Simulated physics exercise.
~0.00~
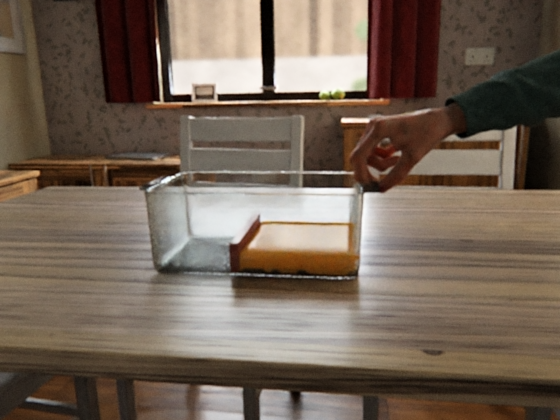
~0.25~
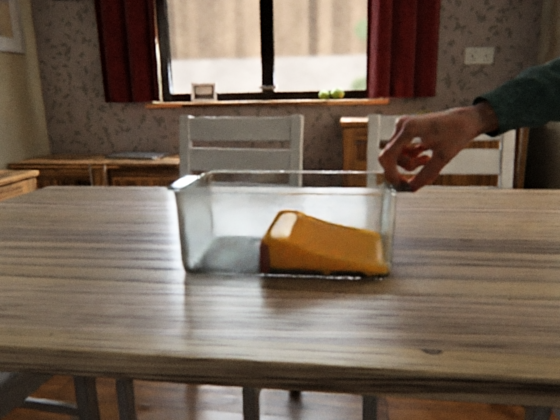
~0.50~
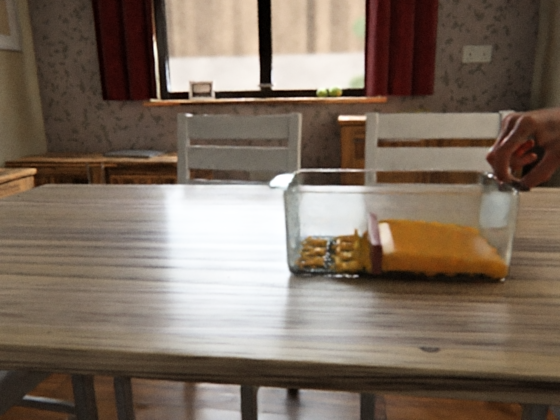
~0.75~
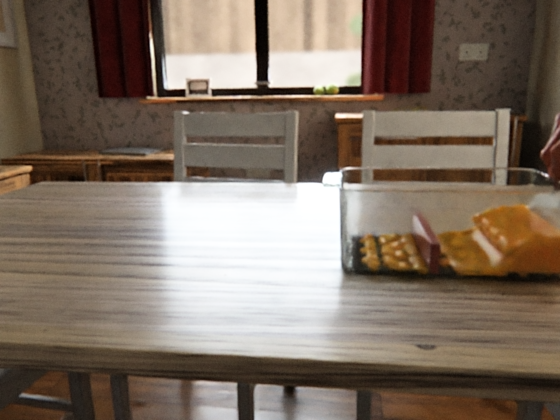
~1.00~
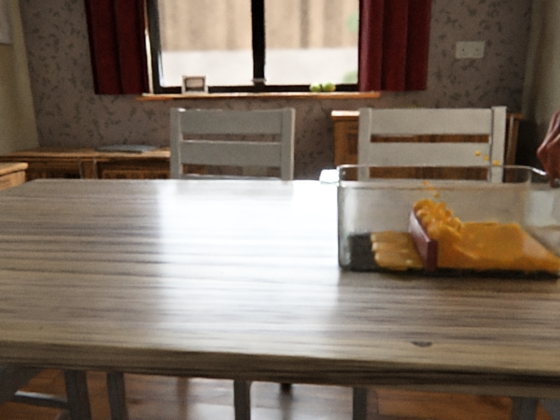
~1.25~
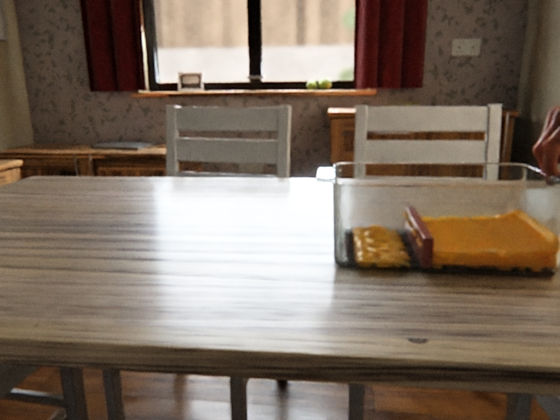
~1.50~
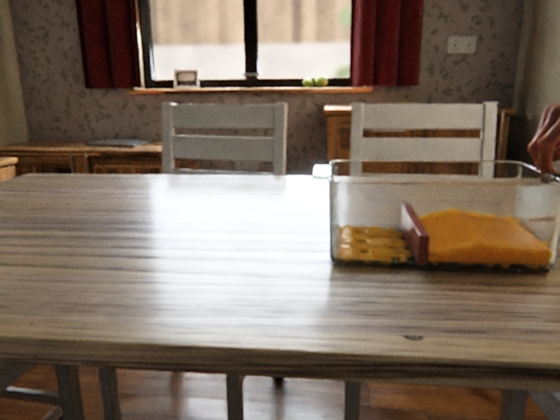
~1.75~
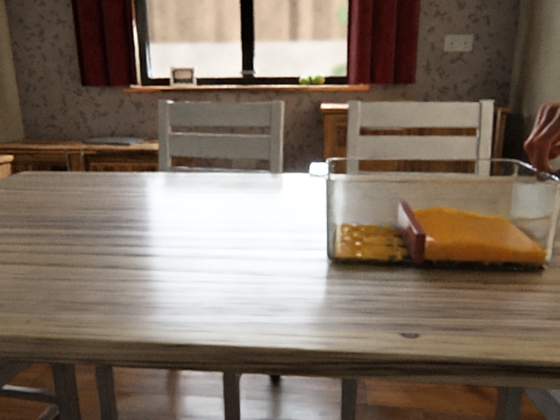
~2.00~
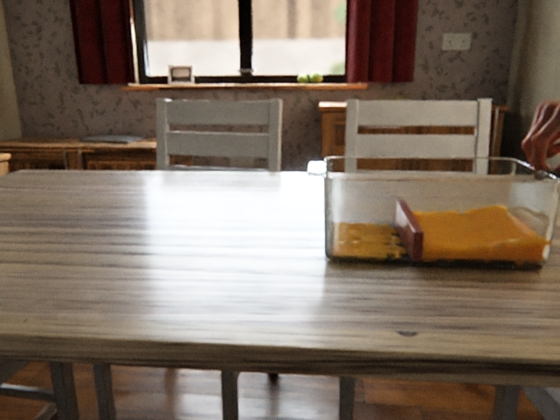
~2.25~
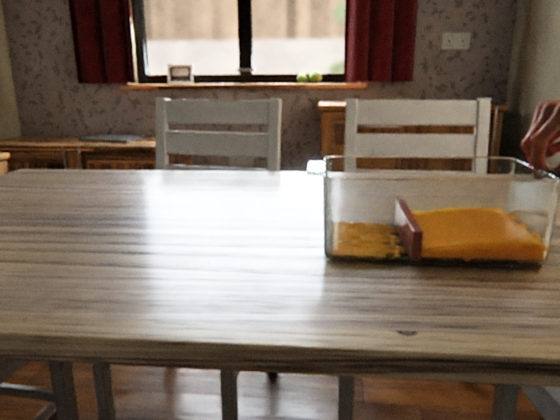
In this clip, a hand pulls a see-through food box of orange juice rightward across a wooden table, and the juice sloshes over the low dark red divider into the empty left side. The box stops and the juice settles, mostly on the right, with a shallow layer on the left.
